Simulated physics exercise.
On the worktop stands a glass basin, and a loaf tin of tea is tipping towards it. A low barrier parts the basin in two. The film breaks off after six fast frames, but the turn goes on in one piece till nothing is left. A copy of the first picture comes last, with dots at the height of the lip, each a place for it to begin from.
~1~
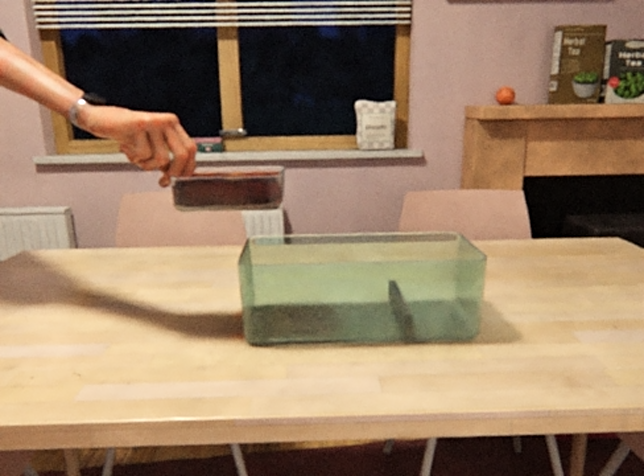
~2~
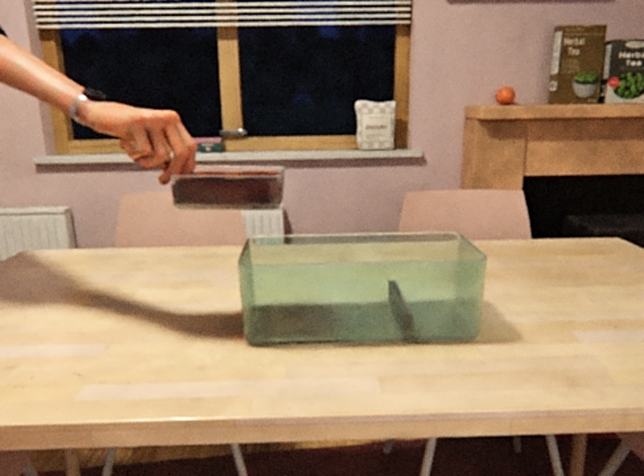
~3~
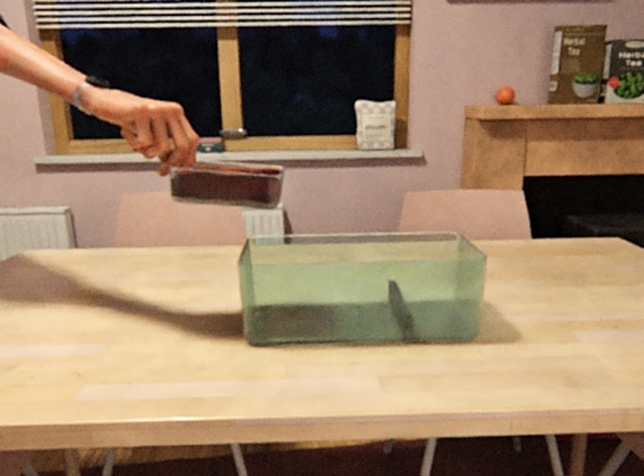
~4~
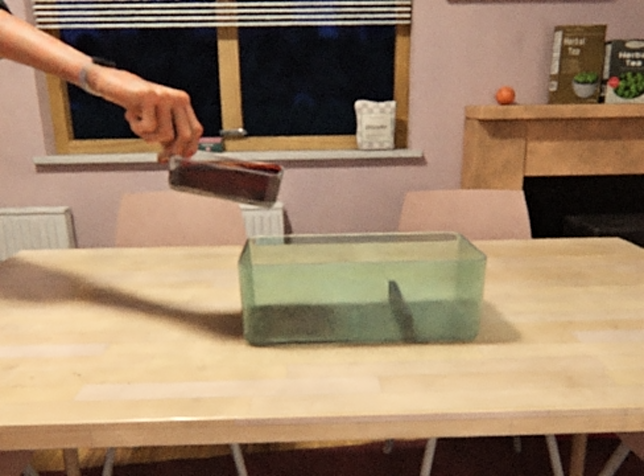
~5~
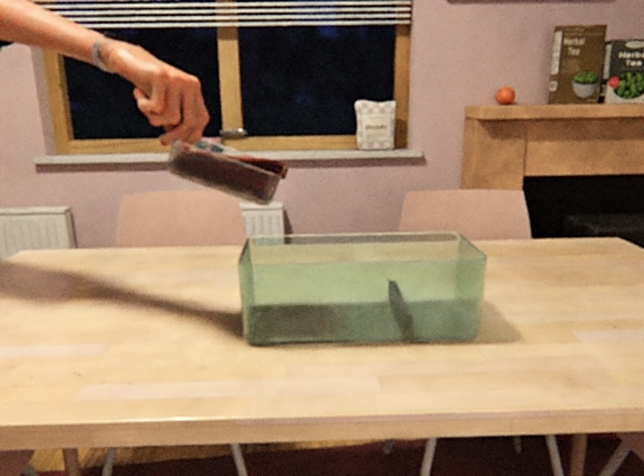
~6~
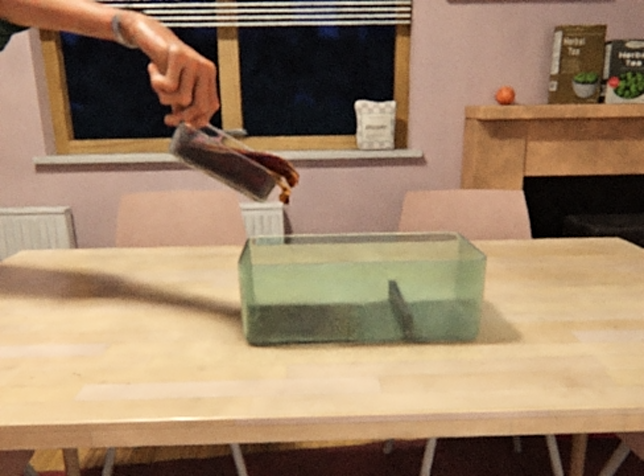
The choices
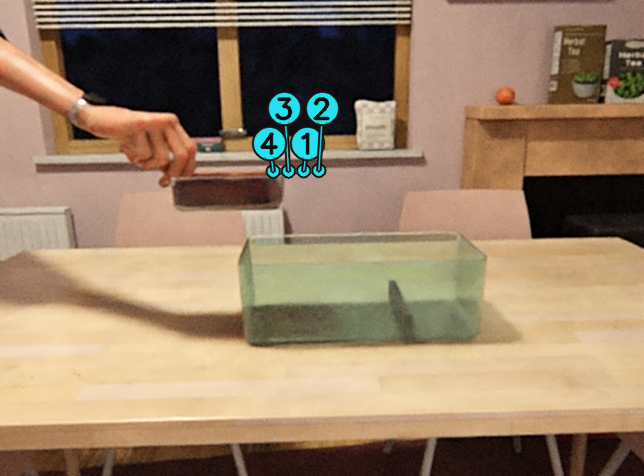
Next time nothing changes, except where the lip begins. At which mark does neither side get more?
2 beats the others.
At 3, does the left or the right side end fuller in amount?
The left one.
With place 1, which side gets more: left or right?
The left side.
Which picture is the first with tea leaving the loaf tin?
In picture 5.
On the marked copy, 1 at (303, 170); 2 at (318, 170); 3 at (288, 171); 4 at (273, 171).
Choosing 1, about 81 % ends left of the wall and 15 % right of it; 4 % is lost outside.
Choosing 2, about 52 % ends left of the wall and 43 % right of it; 5 % is lost outside.
Choosing 3, about 84 % ends left of the wall and 10 % right of it; 6 % is lost outside.
Choosing 4, about 87 % ends left of the wall and 9 % right of it; 4 % is lost outside.
